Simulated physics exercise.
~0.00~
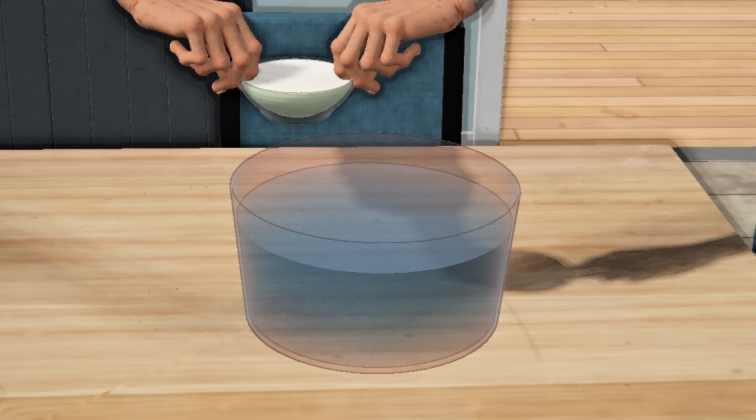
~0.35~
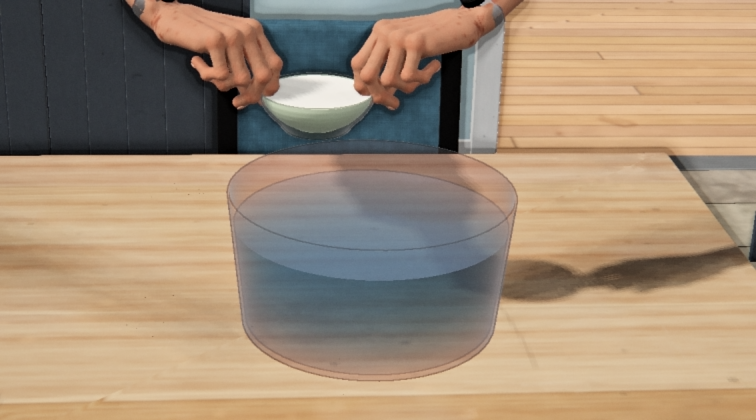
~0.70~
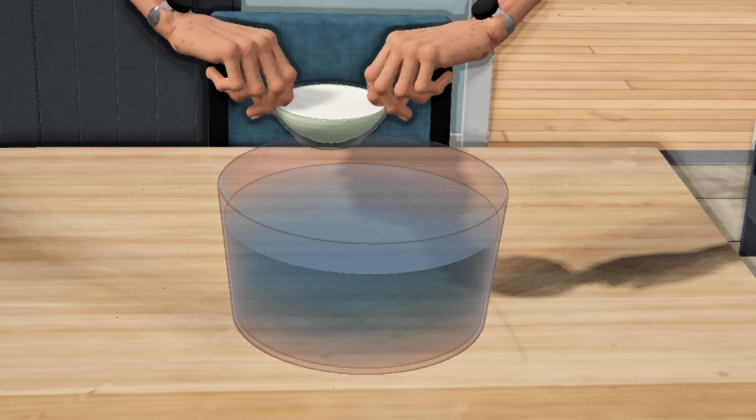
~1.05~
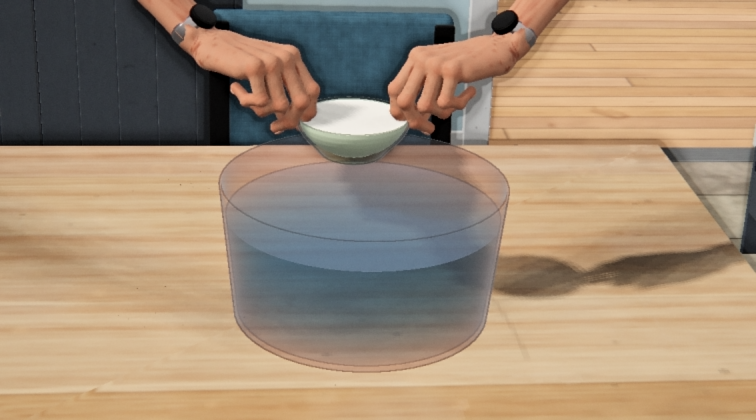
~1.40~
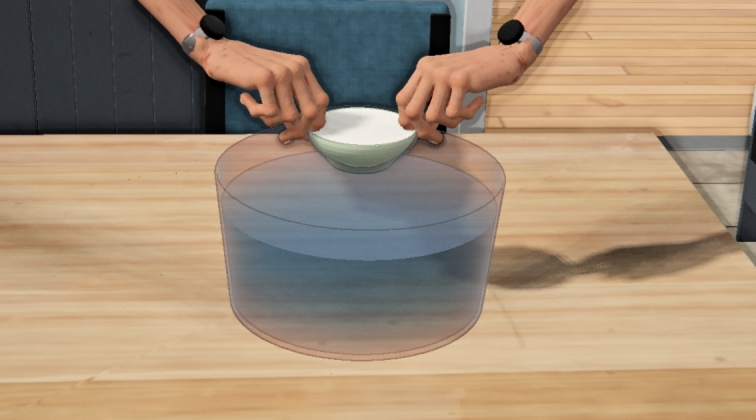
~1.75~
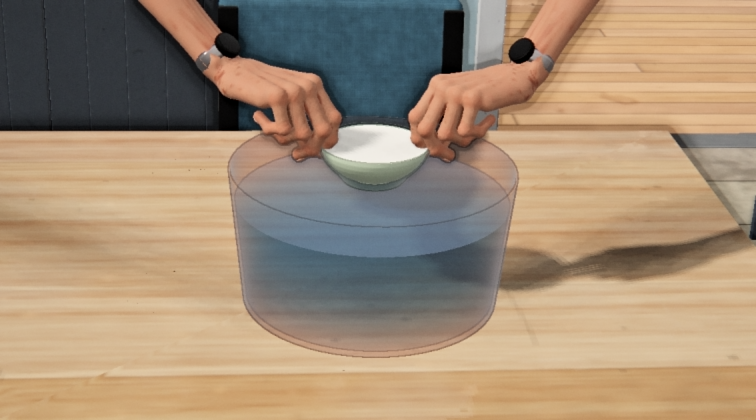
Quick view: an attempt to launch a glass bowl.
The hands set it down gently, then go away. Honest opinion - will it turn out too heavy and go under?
Yes, it goes under.
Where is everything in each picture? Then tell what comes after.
In the first picture, bowl (297, 92) nearly full; above the basin.
In the second picture, bowl nearly full, surface at (317, 93); coming down.
In the third picture, bowl (330, 117) nearly full; lower.
In the fourth picture, bowl nearly full, surface at (353, 118); lower still.
In the fifth picture, bowl (361, 141) nearly full; close to the surface.
In the sixth picture, bowl nearly full, surface at (374, 145); just over the surface.
By 2.2 s, the bowl dips into the water.
By 2.8 s, water pours in over its rim.
By 5.0 s, the bowl lies on the bottom.
